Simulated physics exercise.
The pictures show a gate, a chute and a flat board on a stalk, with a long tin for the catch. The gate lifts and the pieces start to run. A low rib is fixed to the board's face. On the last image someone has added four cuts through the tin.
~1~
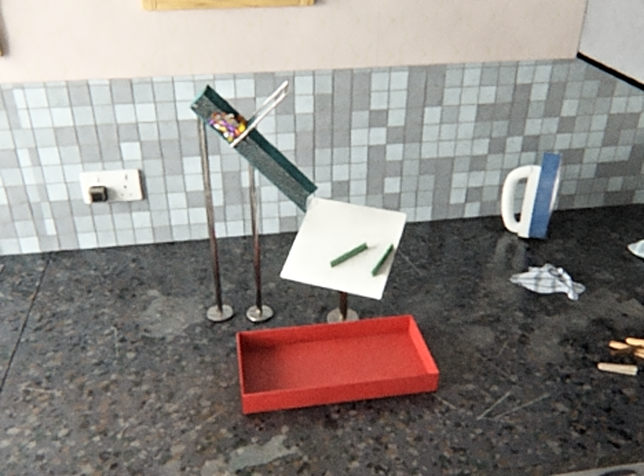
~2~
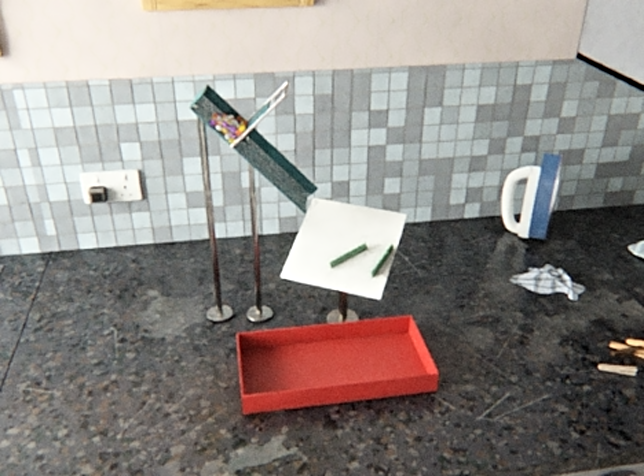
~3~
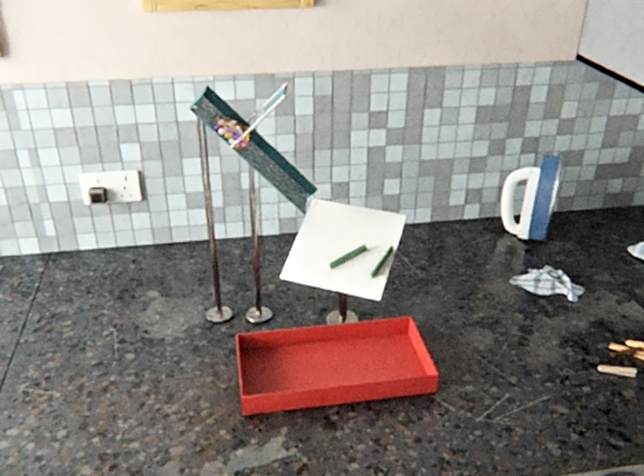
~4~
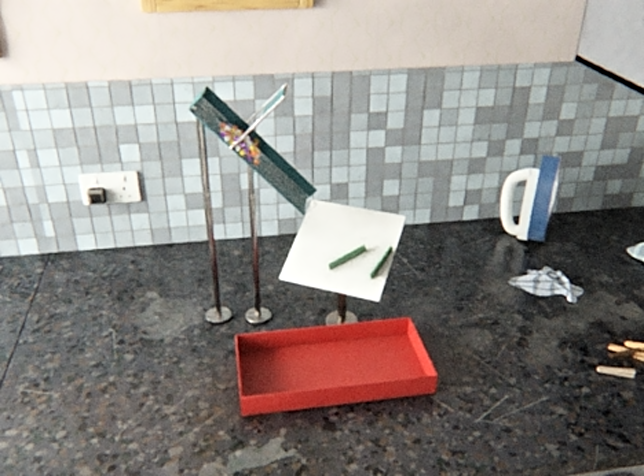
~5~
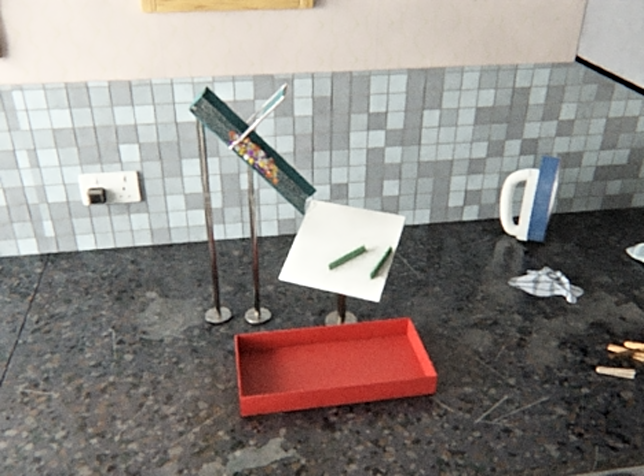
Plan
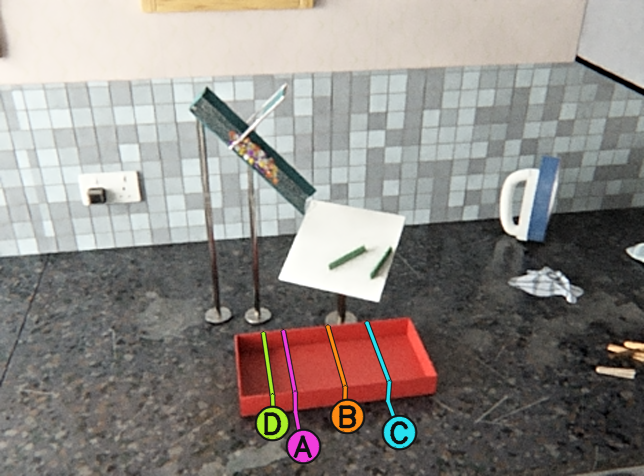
On a dark speckled countertop against a tiled wall, a small load of colourful beads sits behind a pale gate high in a sloping green chute, above a tilted white board and an empty red tin. The gate lifts, and the beads slide down to the right, bunched together, partway along the chute.
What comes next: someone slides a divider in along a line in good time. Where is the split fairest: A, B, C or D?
A.
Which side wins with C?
More lands on the left.
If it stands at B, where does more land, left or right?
Left.
On the marked copy, line A crosses the front rim at (294, 392); line B crosses the front rim at (345, 386); line C crosses the front rim at (389, 381); line D crosses the front rim at (272, 394).
If A is chosen, of what is caught, close to a third on the left of the divider, close to two thirds on the right.
If B is chosen, of what is caught, the bulk on the left of the divider, close to a quarter on the right.
If C is chosen, of what is caught, all but a few on the left of the divider, a small share on the right.
If D is chosen, of what is caught, a small share on the left of the divider, all but a few on the right.
